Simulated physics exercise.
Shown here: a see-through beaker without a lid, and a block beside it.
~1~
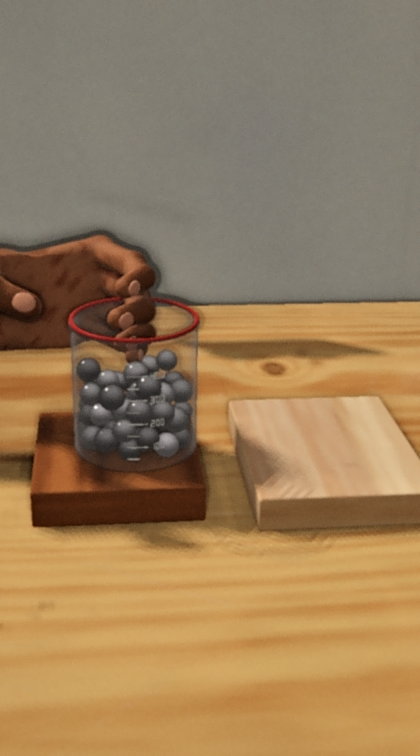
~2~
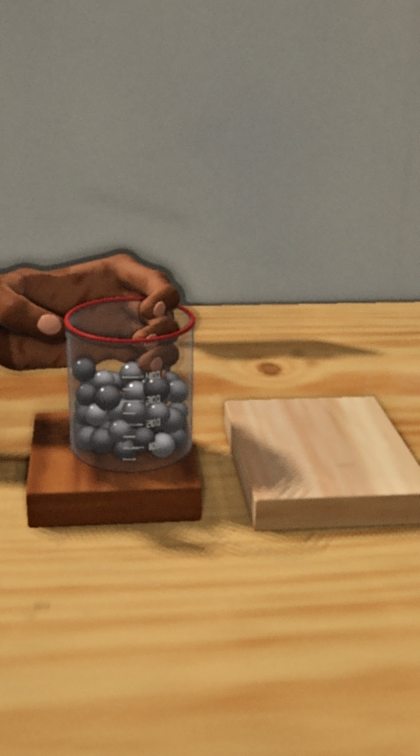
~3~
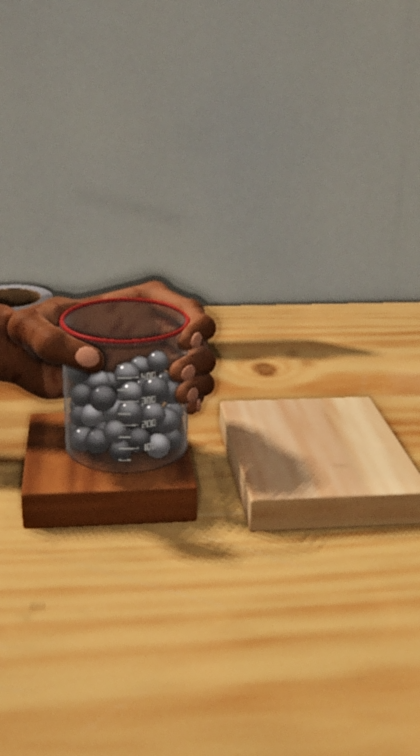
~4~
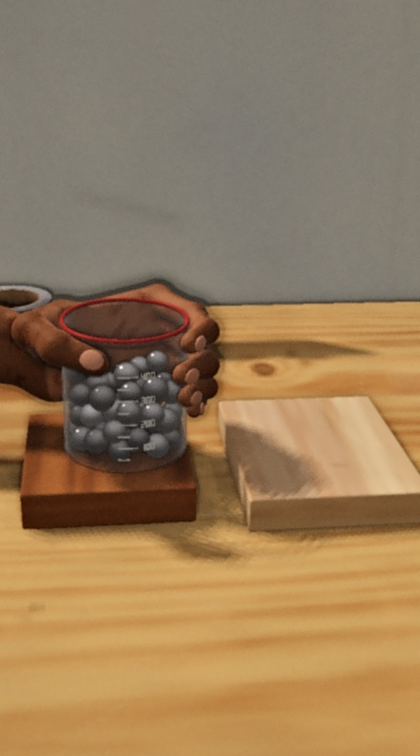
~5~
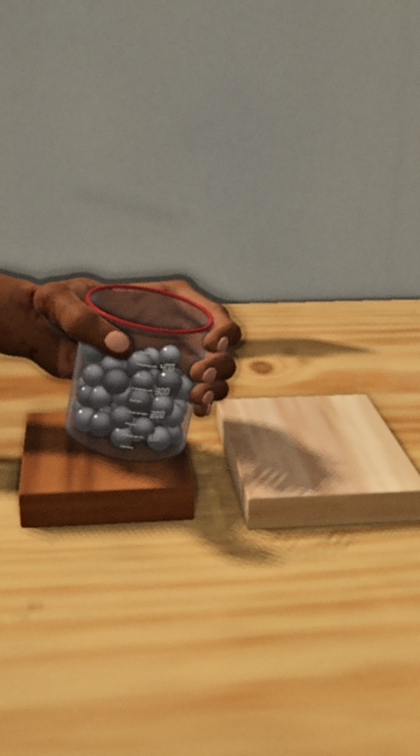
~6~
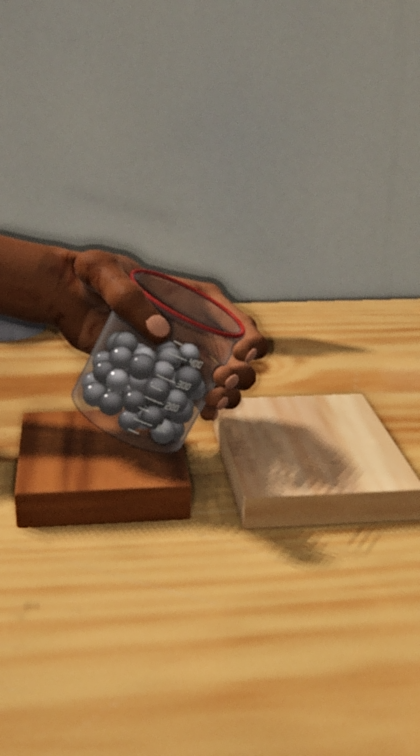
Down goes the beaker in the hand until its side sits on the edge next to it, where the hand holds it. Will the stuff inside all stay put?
My guess is it ends up losing some contents.
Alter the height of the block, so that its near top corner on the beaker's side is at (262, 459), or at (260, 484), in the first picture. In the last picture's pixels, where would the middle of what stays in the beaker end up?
The middle would end roughly at (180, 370) the first time, then roughly at (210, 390).
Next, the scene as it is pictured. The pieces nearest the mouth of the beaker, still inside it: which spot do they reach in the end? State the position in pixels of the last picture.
They come to rest at roughly (308, 425).
Then, 0.27 s later than the last frame, the beaker leans 46°; everything is still inside.
Then, 0.61 s later than the last frame, the beaker leans 71°; everything is still inside.
Then, 0.98 s later than the last frame, the beaker rests on the block at 93°; a small part of the steel balls out of it.
When it is over, the beaker rests on the block at 93°; roughly two thirds of the steel balls out of it.
